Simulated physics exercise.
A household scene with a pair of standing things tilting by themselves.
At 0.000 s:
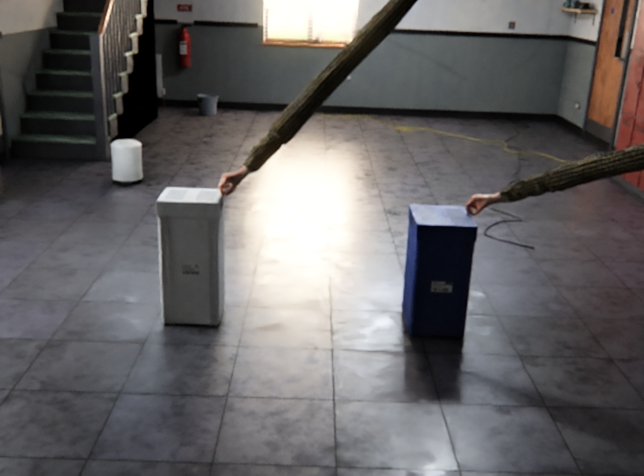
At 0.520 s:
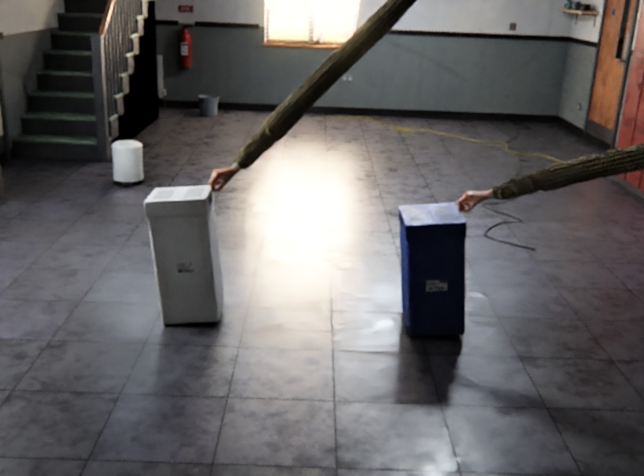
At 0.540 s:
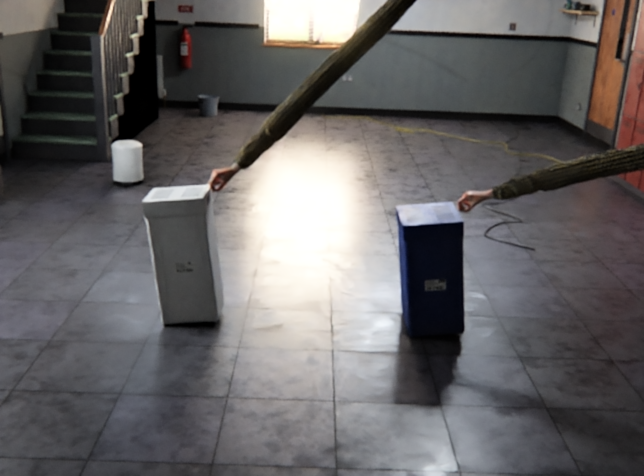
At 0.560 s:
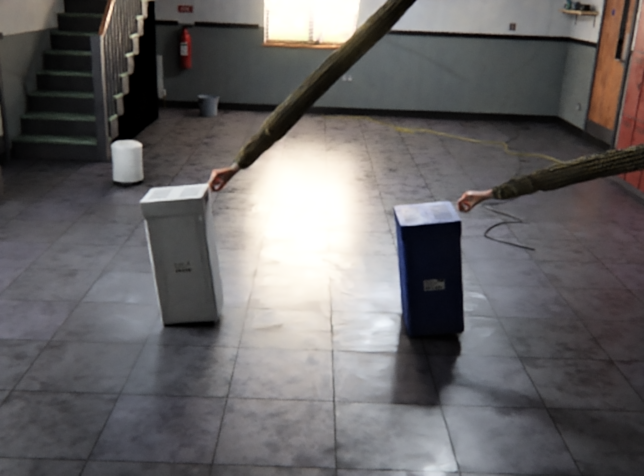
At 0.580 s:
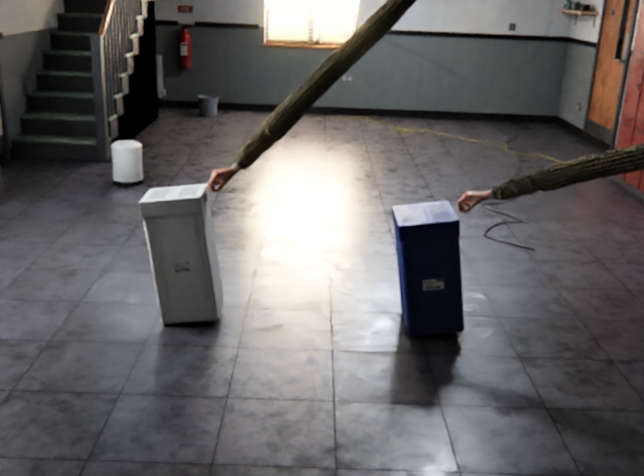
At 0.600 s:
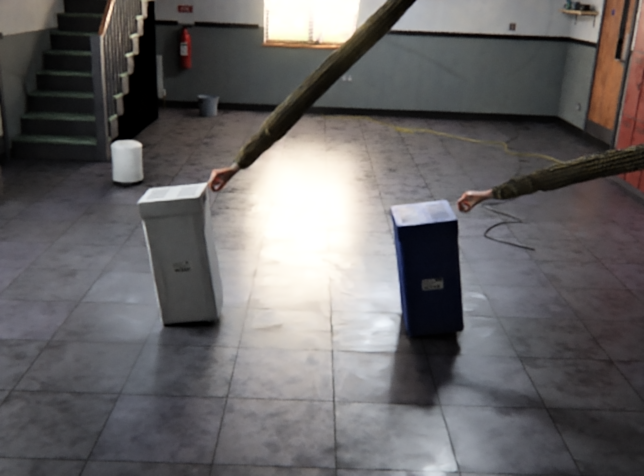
Two arms in dark knitted sleeves reach in from the upper right and right side of a tiled hall, seen from a raised, still viewpoint. Their hands touch the tops of a tall white bin at left and a tall blue one at right, with stairs and a bright window behind. The hands push slightly left and both bins lean left, quickly at first, then barely more.
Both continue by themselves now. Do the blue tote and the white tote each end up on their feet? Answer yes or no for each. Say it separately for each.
Blue tote: Yes, white tote: Yes.
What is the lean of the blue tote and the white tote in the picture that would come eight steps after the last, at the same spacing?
Tilts at that frame: 10° and 6°.
Around 0.84 s, blue tote 5° off upright near (432, 270); white tote upright near (193, 258).
Around 1.10 s, blue tote 3° off upright near (440, 271); white tote upright near (193, 258).
Finally (1.9 s), the blue tote rocks back upright, near (437, 272); the white tote rocks back upright, near (193, 258).
